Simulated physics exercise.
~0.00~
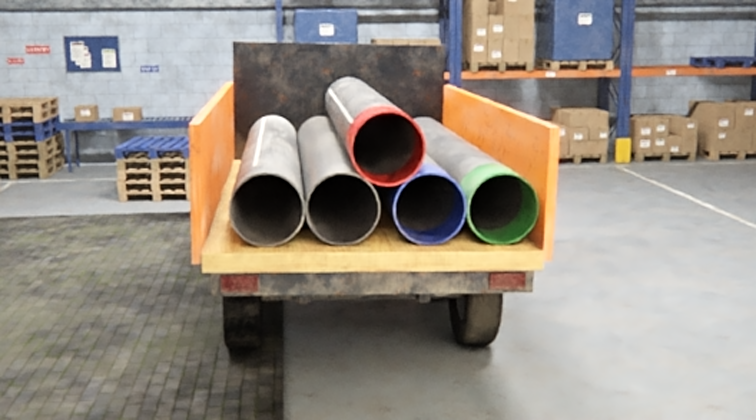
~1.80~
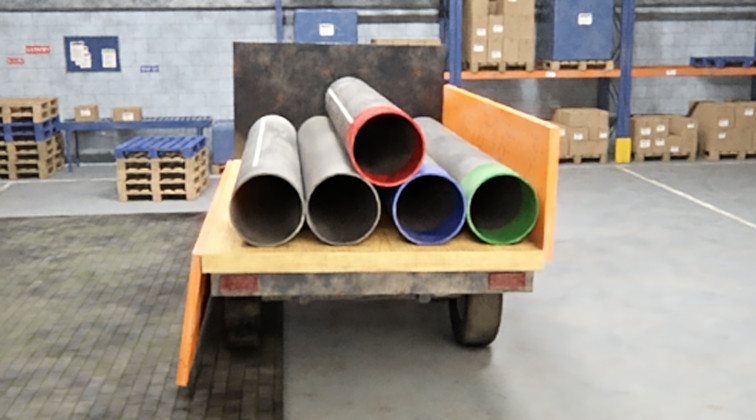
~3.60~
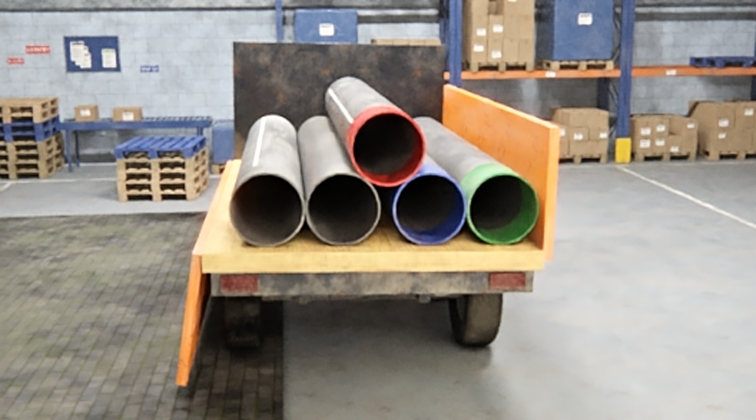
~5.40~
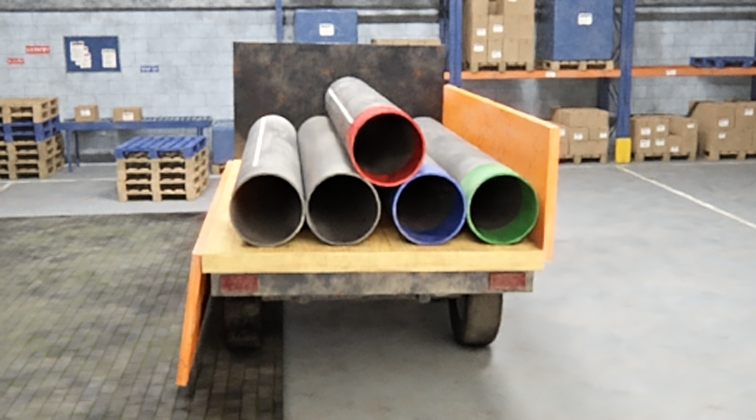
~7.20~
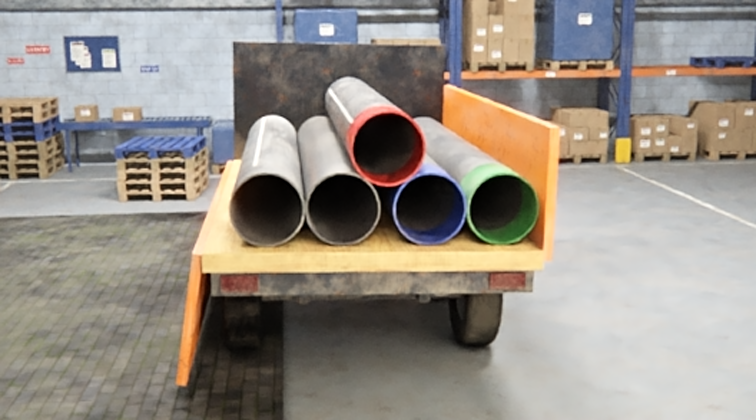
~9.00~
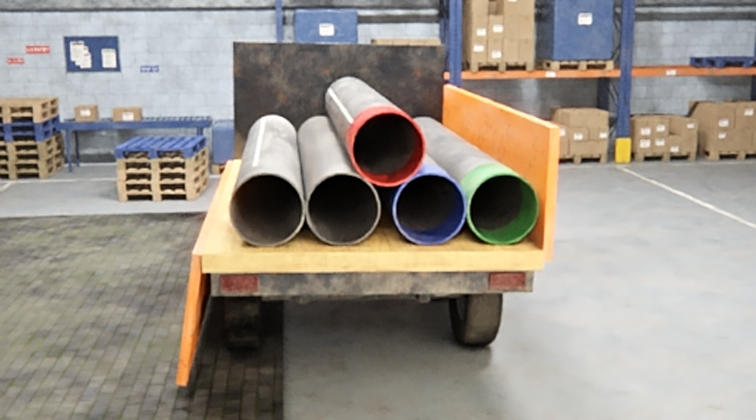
In a warehouse, a small trailer stood stacked with five dark pipes, three of them ringed in red, blue and green, when its left orange side board dropped open and hung down, yet every pipe stayed put on the deck.
